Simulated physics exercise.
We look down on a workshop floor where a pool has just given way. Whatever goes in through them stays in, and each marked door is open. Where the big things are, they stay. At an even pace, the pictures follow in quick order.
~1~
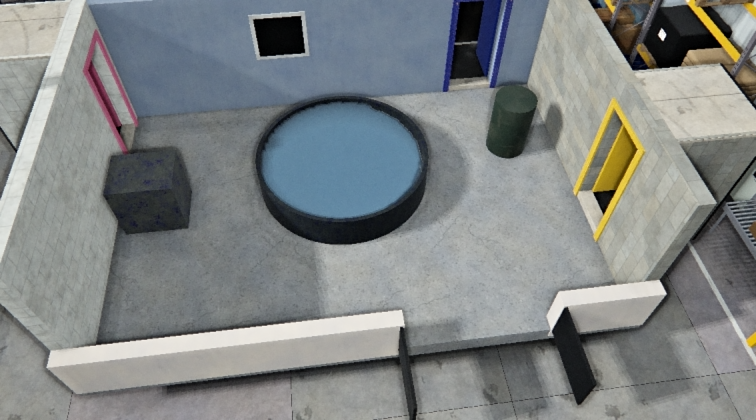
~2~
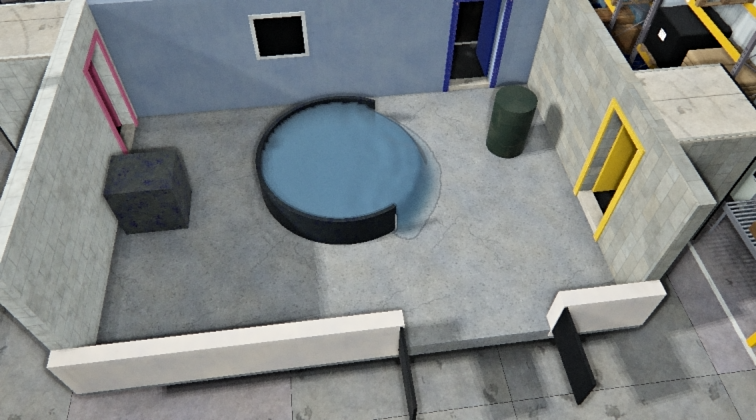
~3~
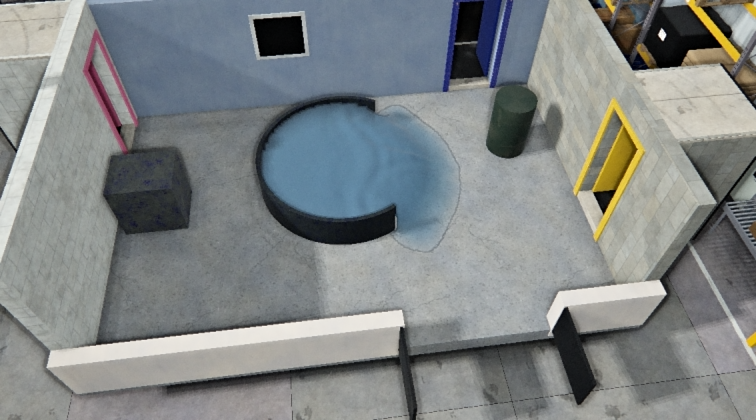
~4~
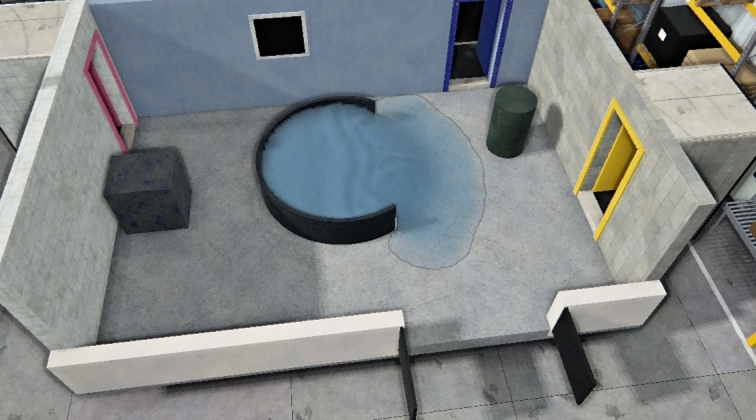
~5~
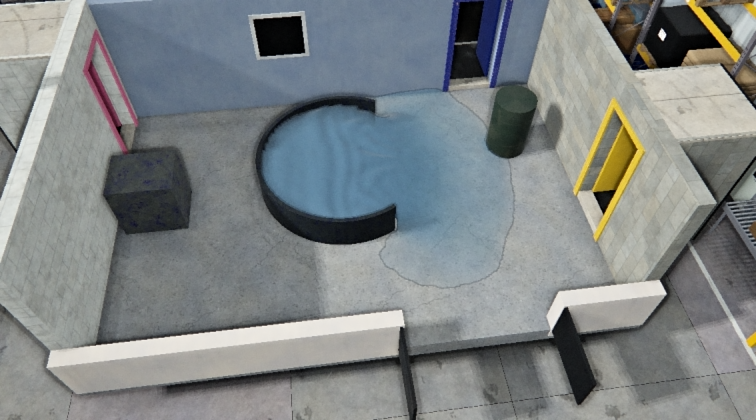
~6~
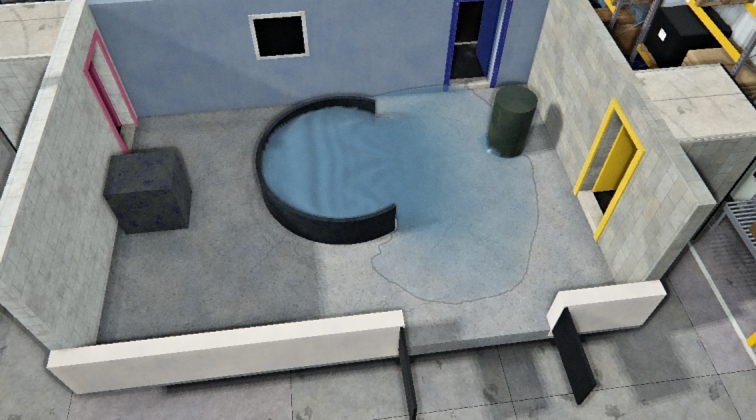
On a workshop floor, a round tank's right side opens and water spreads steadily outward rightward.
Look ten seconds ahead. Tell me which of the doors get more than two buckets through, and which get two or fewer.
Sorted out: The yellow door gets more than two; the pink door gets two or fewer; the blue door gets more than two.
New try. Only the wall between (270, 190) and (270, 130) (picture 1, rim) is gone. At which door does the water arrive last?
The yellow-painted one, I'd guess.
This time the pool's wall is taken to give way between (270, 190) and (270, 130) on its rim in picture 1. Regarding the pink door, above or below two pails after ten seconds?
Answer: Pink crosses the line.
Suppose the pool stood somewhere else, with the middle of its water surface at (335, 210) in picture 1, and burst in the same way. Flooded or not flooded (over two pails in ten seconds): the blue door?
Then - blue runs past the limit.
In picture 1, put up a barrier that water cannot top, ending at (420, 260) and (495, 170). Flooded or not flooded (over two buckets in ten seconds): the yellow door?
Result - the yellow door remains within bounds.
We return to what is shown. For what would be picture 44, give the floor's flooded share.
I reckon 70 per cent or so.
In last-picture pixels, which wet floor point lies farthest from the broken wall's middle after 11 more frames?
The front tops out at about (624, 306).
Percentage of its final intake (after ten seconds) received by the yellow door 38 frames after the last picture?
About 95 per cent.
A moment on, water covers 45 % of the floor; the yellow door wet at the sill, nothing in, the pink door not reached, the blue door under two buckets in.
Next, water covers 45 % of the floor; the yellow door over two buckets in, the pink door not reached, the blue door under two buckets in.
Then, water covers 45 % of the floor; the yellow door far over two buckets in, the pink door not reached, the blue door far over two buckets in.
Later, water covers 70 % of the floor; the yellow door far over two buckets in, the pink door not reached, the blue door far over two buckets in.
In the end, water covers 95 % of the floor; the yellow door far over two buckets in, the pink door wet at the sill, nothing in, the blue door far over two buckets in.
